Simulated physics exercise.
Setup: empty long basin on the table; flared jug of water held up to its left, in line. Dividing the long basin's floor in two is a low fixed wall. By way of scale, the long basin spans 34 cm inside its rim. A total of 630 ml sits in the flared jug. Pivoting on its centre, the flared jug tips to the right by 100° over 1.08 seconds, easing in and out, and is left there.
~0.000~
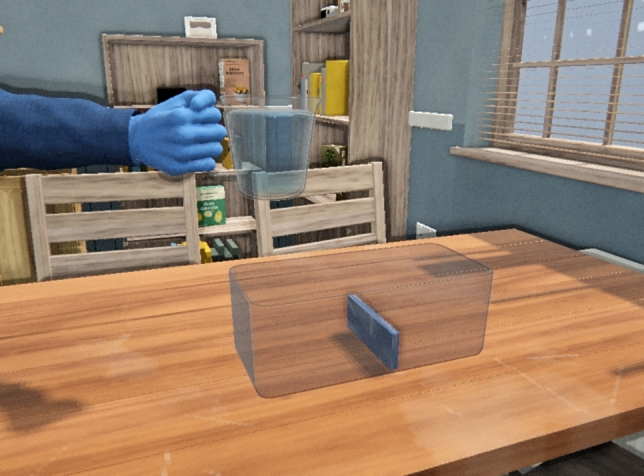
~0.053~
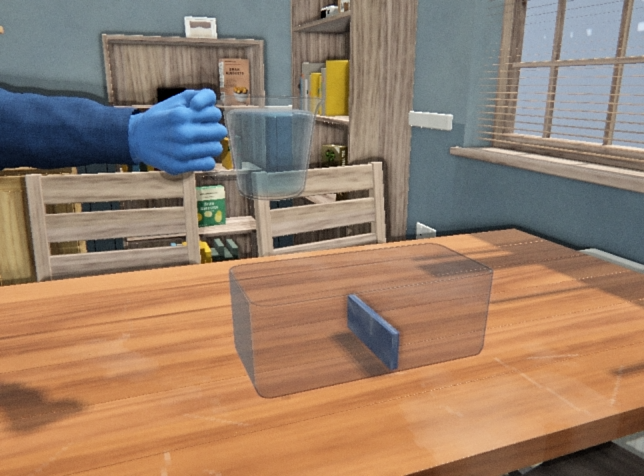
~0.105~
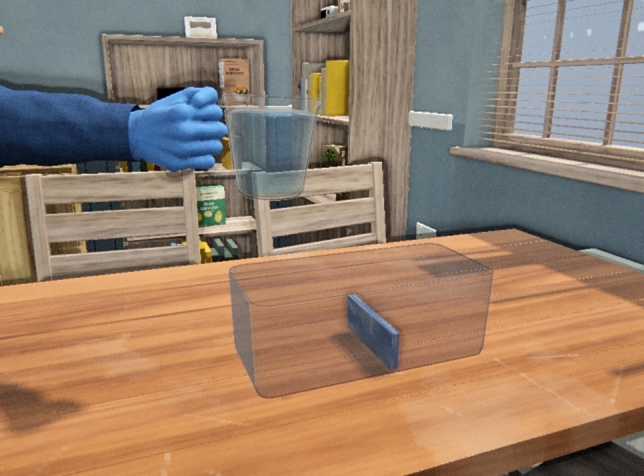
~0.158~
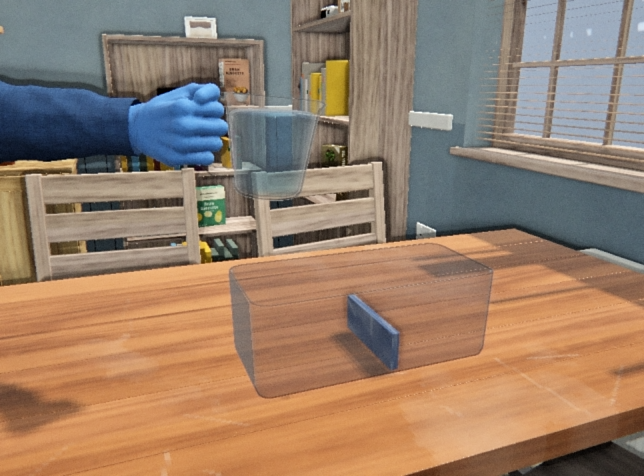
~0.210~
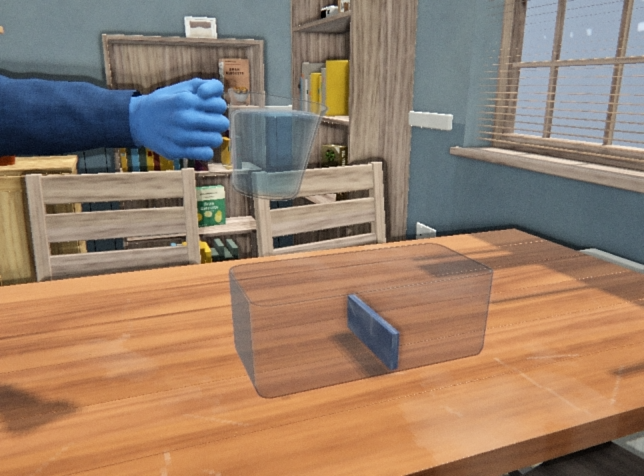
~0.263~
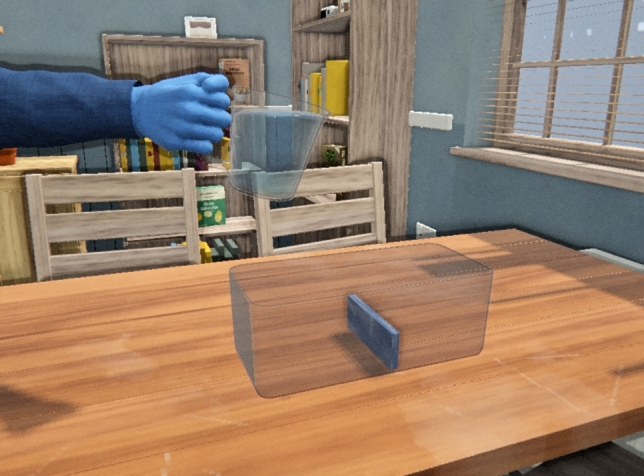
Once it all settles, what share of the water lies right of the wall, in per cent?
67 %.
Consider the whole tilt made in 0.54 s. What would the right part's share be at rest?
Result under that change: Approx. 55 %.
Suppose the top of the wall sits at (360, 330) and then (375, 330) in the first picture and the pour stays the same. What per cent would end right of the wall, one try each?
Some 90 in a hundred, then some 60 in a hundred.
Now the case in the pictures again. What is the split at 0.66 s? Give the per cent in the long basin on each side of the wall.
I'd say some 1 in a hundred on the left and 4 on the right.
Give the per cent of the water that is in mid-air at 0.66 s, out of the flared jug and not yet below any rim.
Roughly 20 percent.
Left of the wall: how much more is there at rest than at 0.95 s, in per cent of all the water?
It comes to near 24 per cent.
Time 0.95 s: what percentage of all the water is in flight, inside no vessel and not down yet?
Estimate: About 24 in a hundred.
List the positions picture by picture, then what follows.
In the first frame, tilt 0°; pouring edge (322, 98); surface from (226, 113) to (310, 112); the long basin's rim runs from (239, 287) to (465, 257); the wall's top is at (372, 313).
In the second frame, tilt 1°; pouring edge (322, 99); surface from (227, 112) to (310, 112).
In the third frame, tilt 2°; pouring edge (323, 101); surface from (227, 112) to (311, 113).
In the fourth frame, tilt 5°; pouring edge (325, 104); surface from (229, 113) to (312, 113).
In the fifth frame, tilt 9°; pouring edge (327, 108); surface from (232, 113) to (315, 114).
In the sixth frame, tilt 14°; pouring edge (330, 113); surface from (235, 114) to (320, 115).
Then, 0.66 s in, the tilt is 67° and 74 per cent is still to pour, 1 is left of the wall and 4 right of it.
Then, 0.95 s in, the tilt is 96° and 22 per cent is still to pour, 7 is left of the wall and 48 right of it.
Then, 1.25 s in, the tilt is 100° and 1 per cent is still to pour, 28 is left of the wall and 67 right of it.
Then, 1.58 s in, the tilt is 100° and 0 per cent is still to pour, 31 is left of the wall and 67 right of it.
Finally, 31 per cent lies left of the wall, 67 right of it and 1 outside.
